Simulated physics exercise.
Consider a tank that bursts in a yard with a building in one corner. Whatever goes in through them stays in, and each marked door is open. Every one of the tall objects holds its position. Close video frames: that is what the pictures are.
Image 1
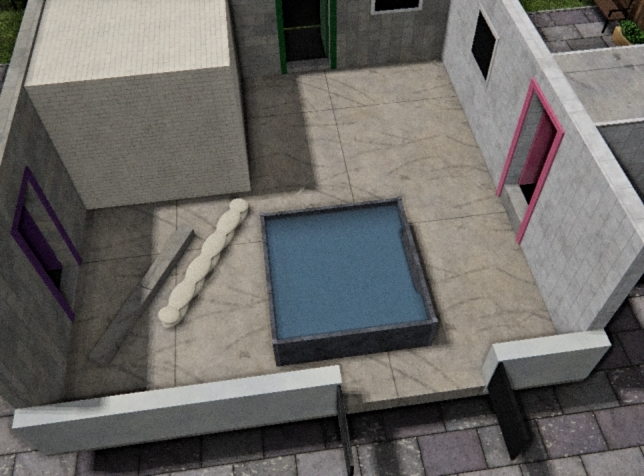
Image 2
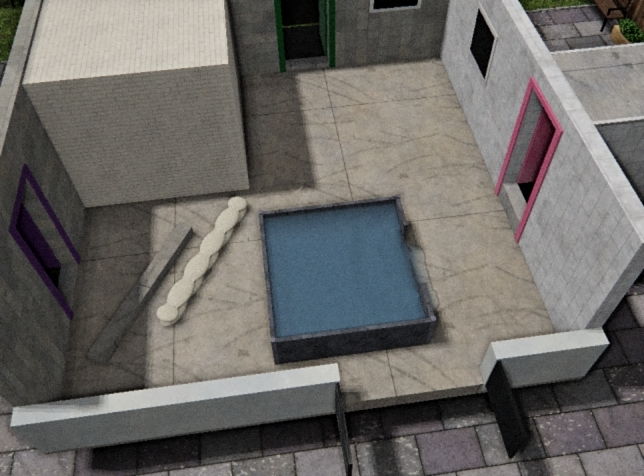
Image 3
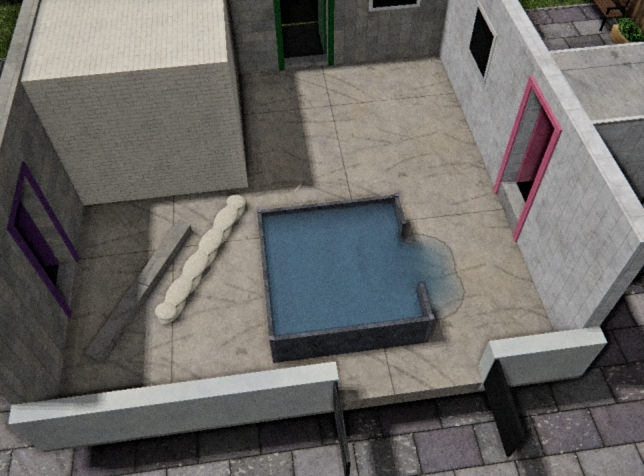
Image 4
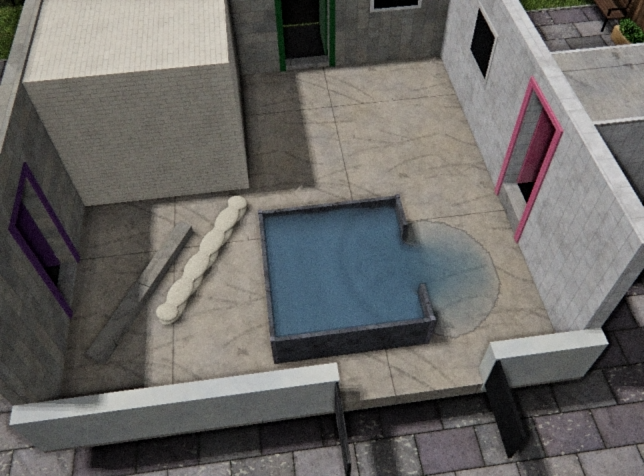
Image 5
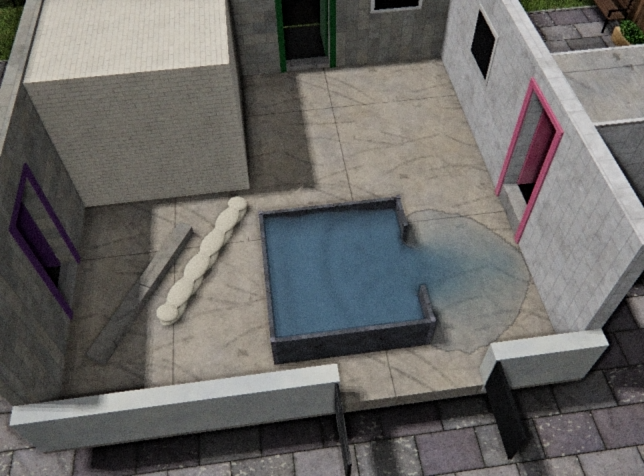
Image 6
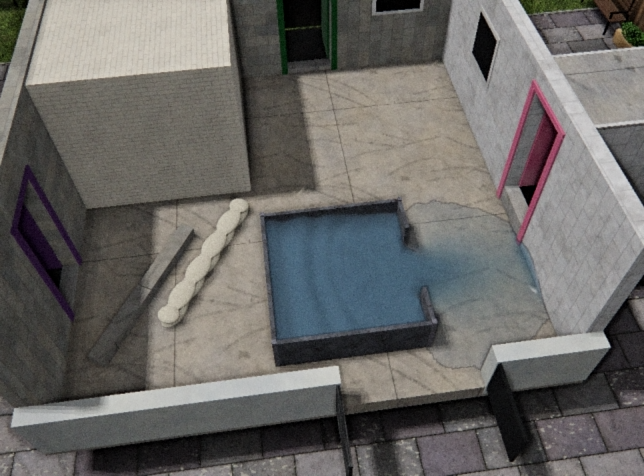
In a walled yard with a block-shaped building in one corner, a square tank of blue water broke open on its right side, and water poured out and spread across the paving toward the pink-framed doorway.
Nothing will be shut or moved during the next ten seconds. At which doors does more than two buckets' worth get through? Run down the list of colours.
At the end, the green door does not pass two buckets; the purple door does not pass two buckets; the pink door does not pass two buckets.
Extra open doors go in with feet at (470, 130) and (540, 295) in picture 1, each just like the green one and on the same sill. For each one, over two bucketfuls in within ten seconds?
In order: Falls short; overshoots.
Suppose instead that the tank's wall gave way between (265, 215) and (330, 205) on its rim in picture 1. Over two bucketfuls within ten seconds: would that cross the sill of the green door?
In this case green door ends up above.
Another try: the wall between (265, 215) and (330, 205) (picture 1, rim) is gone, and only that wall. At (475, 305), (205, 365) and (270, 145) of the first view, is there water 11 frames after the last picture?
First kept bare, second kept bare, third soaked through.
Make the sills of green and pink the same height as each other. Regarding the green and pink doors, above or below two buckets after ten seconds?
Taking them in turn, the green door comes in under while the pink door tops the mark.
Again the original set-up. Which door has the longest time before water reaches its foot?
That would be the purple one.
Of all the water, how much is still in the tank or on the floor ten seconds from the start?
Some 88 per cent has not gone.
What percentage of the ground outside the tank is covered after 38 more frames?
By my count, 65 percent.
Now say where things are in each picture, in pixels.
In the first picture, the tank at (342, 268) is whole and still.
In the second picture, the front is at a hidden place, out from the gap at (409, 272).
In the third picture, water pours out at (407, 272) and has run to (436, 243).
In the fourth picture, water pours out at (408, 272) and has run to (483, 254).
In the fifth picture, water pours out at (409, 273) and has run to (520, 260).
In the sixth picture, water pours out at (410, 275) and has run to (511, 229).
A moment on, water covers 15 % of the floor; the green door not reached, the purple door not reached, the pink door wet at the sill, nothing in.
Next, water covers 20 % of the floor; the green door not reached, the purple door not reached, the pink door wet at the sill, nothing in.
Then, water covers 45 % of the floor; the green door not reached, the purple door not reached, the pink door wet at the sill, nothing in.
Later, water covers 65 % of the floor; the green door wet at the sill, nothing in, the purple door wet at the sill, nothing in, the pink door wet at the sill, nothing in.
In the end, water covers 85 % of the floor; the green door wet at the sill, nothing in, the purple door wet at the sill, nothing in, the pink door wet at the sill, nothing in.
